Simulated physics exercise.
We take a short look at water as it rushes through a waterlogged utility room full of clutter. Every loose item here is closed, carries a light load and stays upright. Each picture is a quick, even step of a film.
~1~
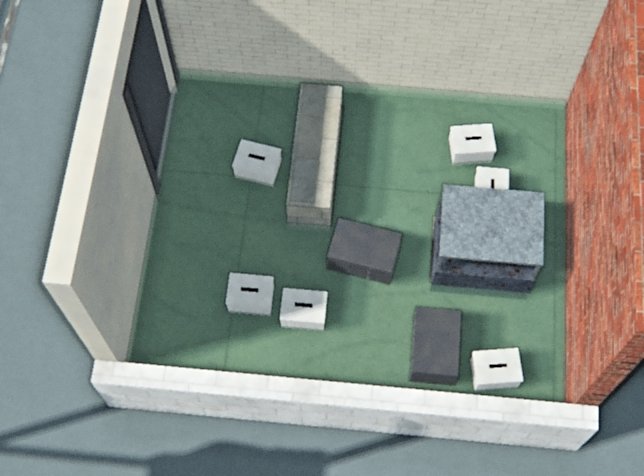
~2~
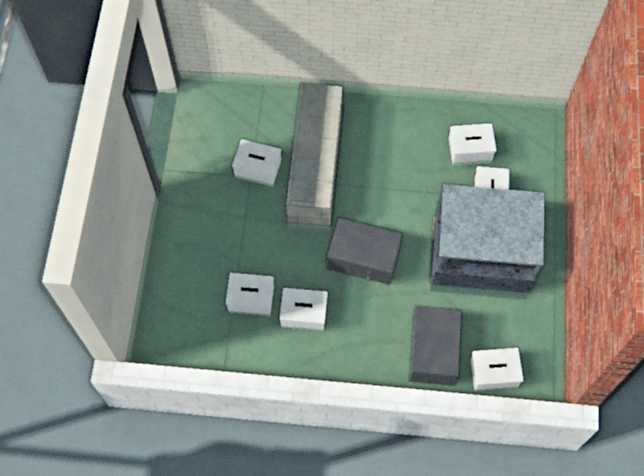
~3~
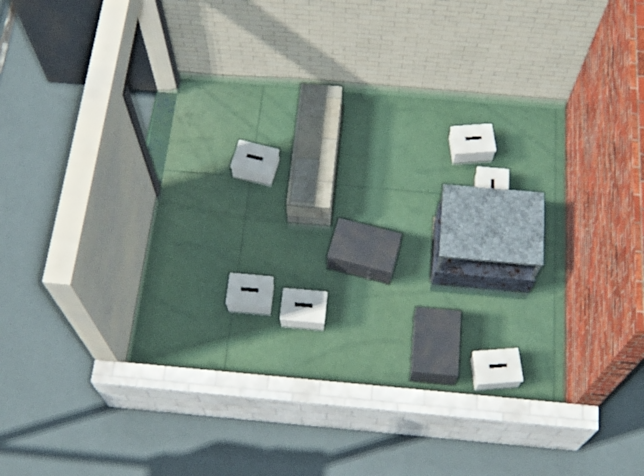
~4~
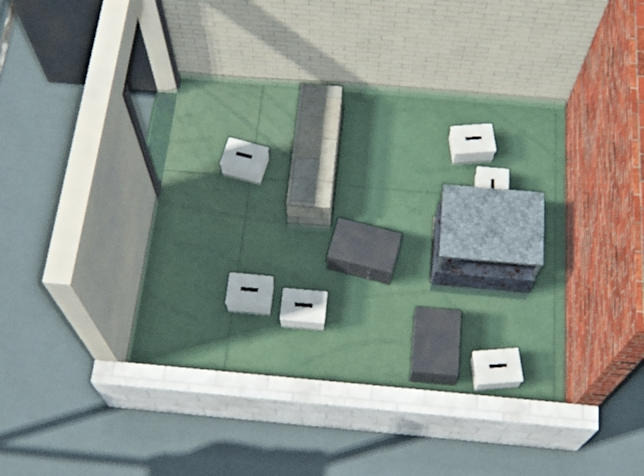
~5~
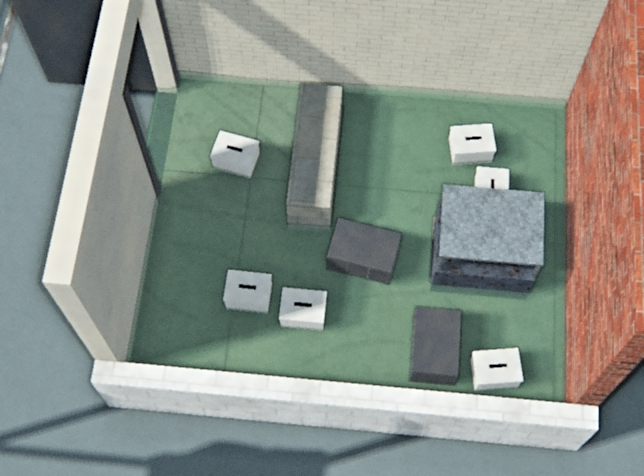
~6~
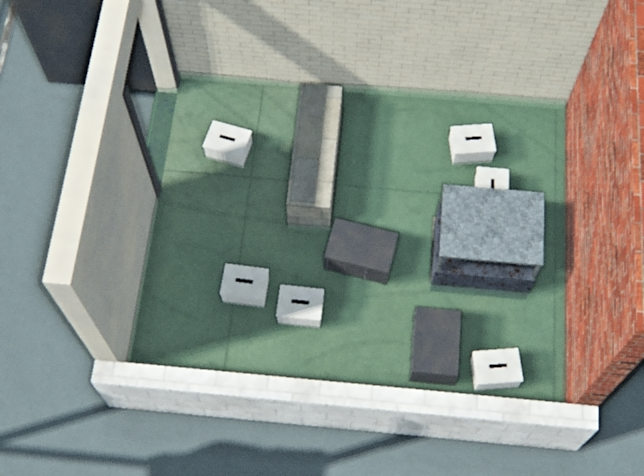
A pale box drifts up and left across the green floor as two others barely shift.
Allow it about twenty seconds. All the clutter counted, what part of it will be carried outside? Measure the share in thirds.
The portion is in the middle third.
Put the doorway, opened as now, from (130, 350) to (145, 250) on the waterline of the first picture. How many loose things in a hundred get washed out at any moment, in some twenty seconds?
My estimate is some 60 percent.
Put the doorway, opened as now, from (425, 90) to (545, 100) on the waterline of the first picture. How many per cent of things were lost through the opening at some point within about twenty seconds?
I'd say some 60 in a hundred.
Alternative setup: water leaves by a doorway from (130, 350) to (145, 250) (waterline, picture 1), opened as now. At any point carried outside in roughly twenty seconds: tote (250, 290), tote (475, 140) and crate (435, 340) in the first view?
Turn by turn - departs, stays put, departs.
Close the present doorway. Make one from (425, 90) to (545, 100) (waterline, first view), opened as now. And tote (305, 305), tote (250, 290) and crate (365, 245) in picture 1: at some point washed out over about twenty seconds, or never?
Taken in turn, the first item is flushed away, the second is flushed away and the last is flushed away.
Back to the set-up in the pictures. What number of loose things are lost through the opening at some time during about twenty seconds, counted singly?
Count: 5.
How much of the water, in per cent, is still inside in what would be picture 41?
Something like 46 per cent, give or take.
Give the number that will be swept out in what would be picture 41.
That makes 4.
A moment on, 1 of 8 are out; 7 afloat.
Next, 4 of 8 are out; 4 afloat.
Later, 4 of 8 are out; 4 afloat.
In the end, 5 of 8 are out; 3 afloat.
